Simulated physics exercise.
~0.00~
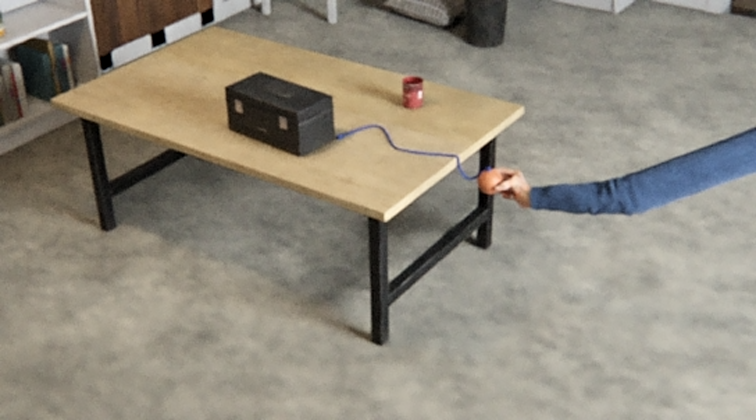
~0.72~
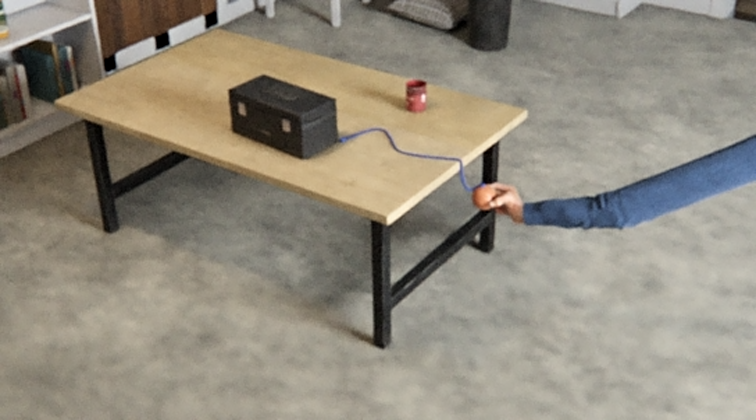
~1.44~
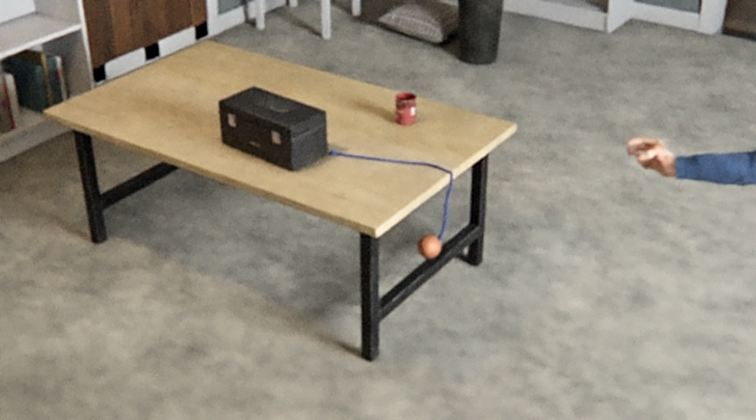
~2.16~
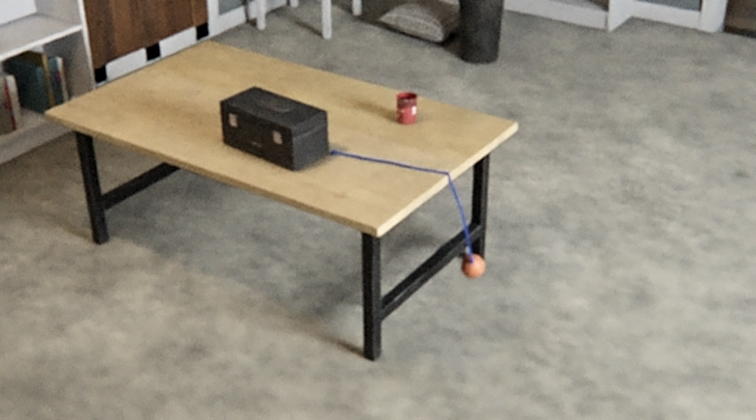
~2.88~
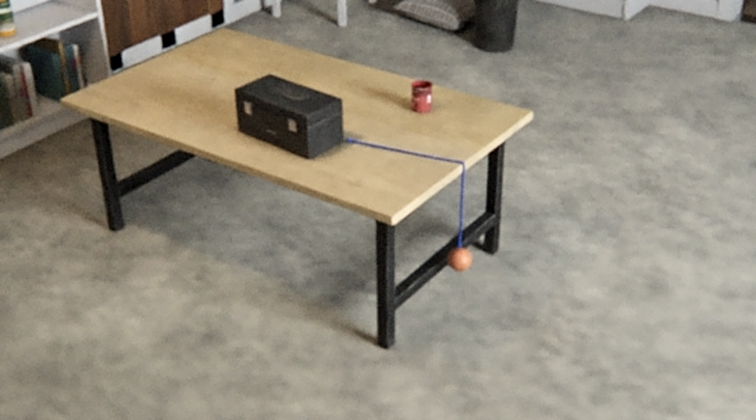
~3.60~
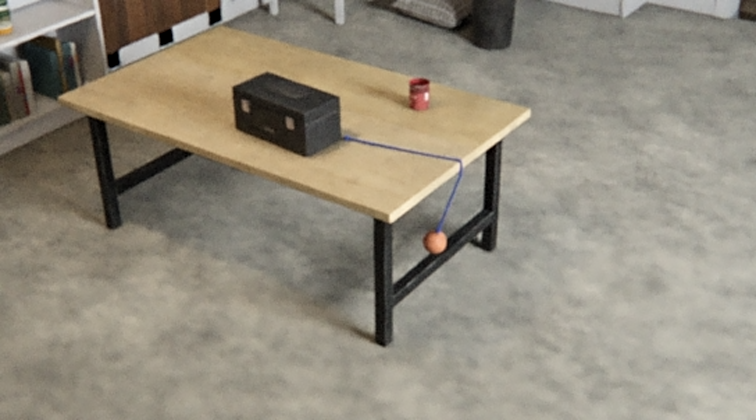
An orange ball tied by a blue cord to a black toolbox on a wooden table is held off the table's end by a hand, which lets go and withdraws. It drops and swings below the edge, ending up dangling, while the toolbox and red cup stay put.
